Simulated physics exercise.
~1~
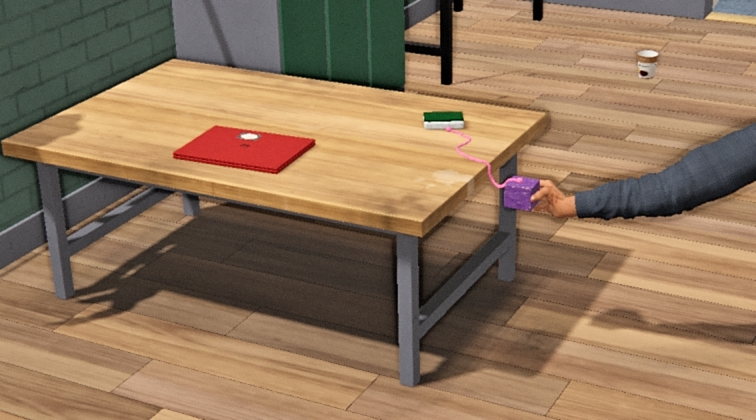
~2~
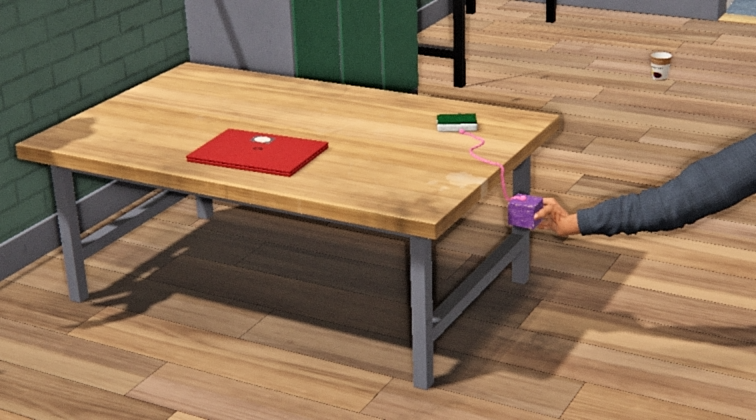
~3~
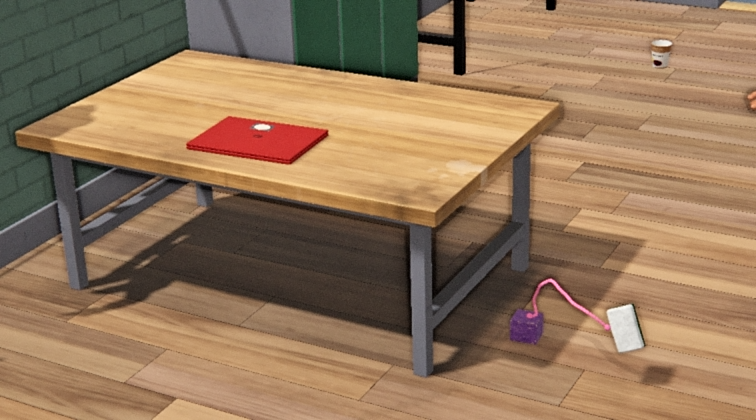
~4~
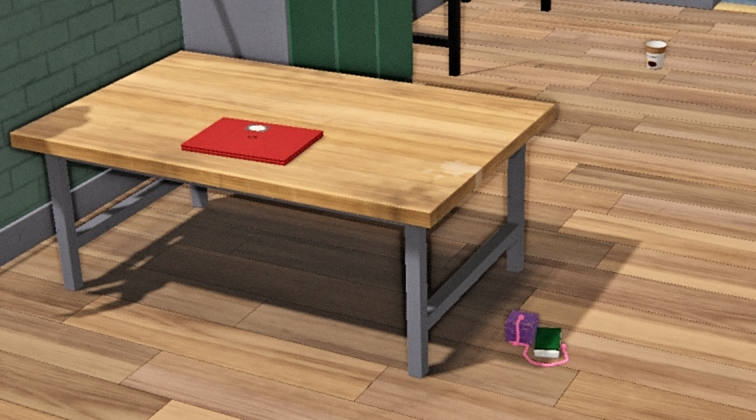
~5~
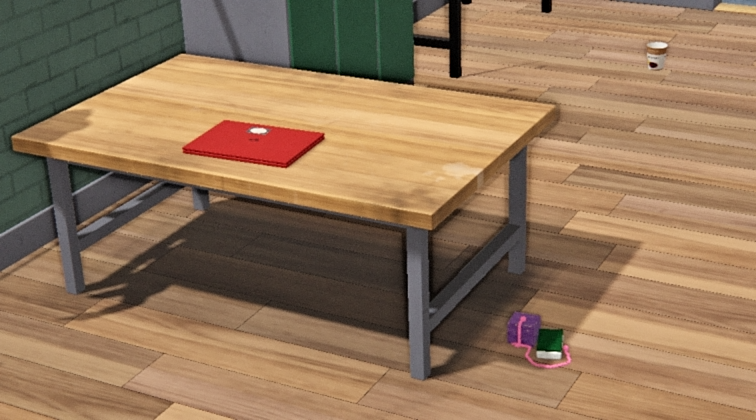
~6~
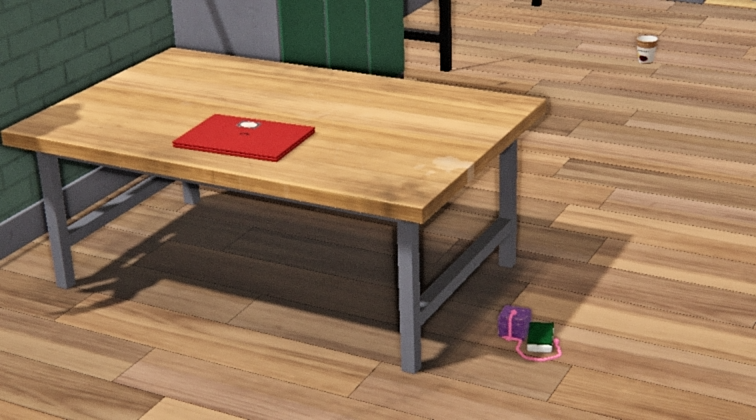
Hand releasing a purple block beside a wooden table, a pink shoelace pulling a sponge down beside it, red laptop staying put.
